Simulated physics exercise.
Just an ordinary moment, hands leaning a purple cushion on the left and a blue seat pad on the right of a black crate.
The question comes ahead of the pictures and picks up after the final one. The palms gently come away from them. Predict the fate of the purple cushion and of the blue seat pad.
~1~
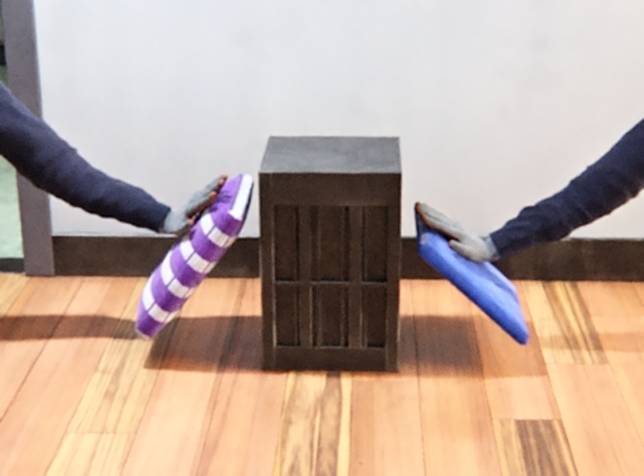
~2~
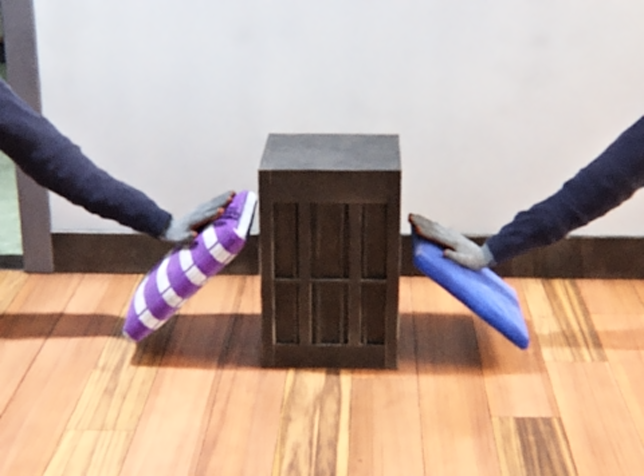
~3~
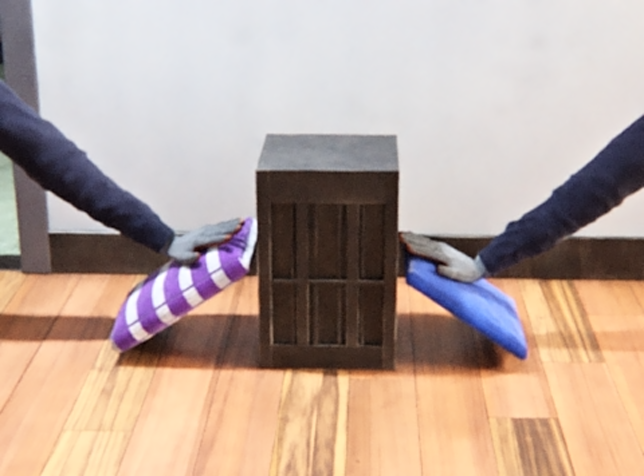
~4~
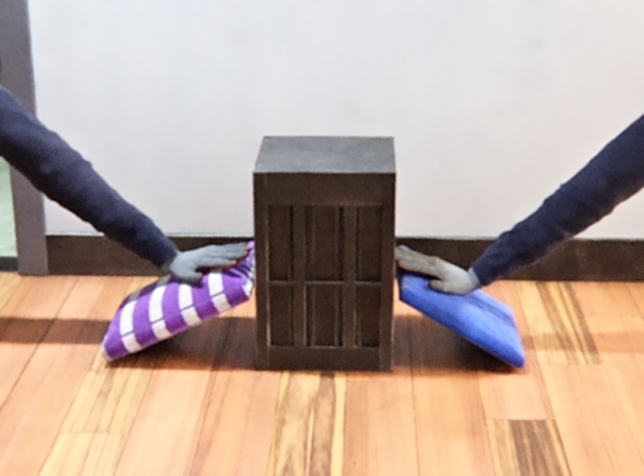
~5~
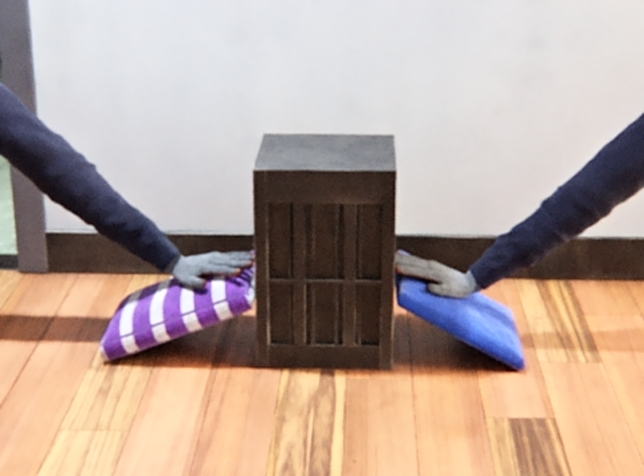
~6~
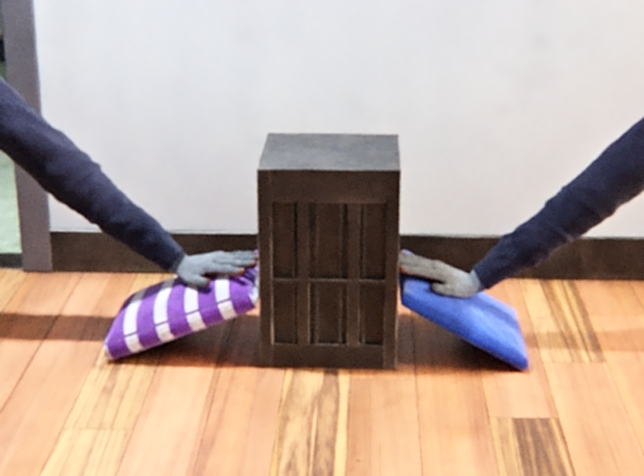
The purple cushion falls down. The blue seat pad falls down.
Then, 0.30 s on from there, cushion flat on the floor near (185, 321); seat pad flat on the floor near (468, 332).
Then, 0.58 s on from there, cushion flat on the floor near (186, 323); seat pad flat on the floor near (468, 335).
In the end, cushion flat on the floor near (186, 323); seat pad flat on the floor near (468, 335). The purple cushion slips and lies down and the blue seat pad slumps to the floor.
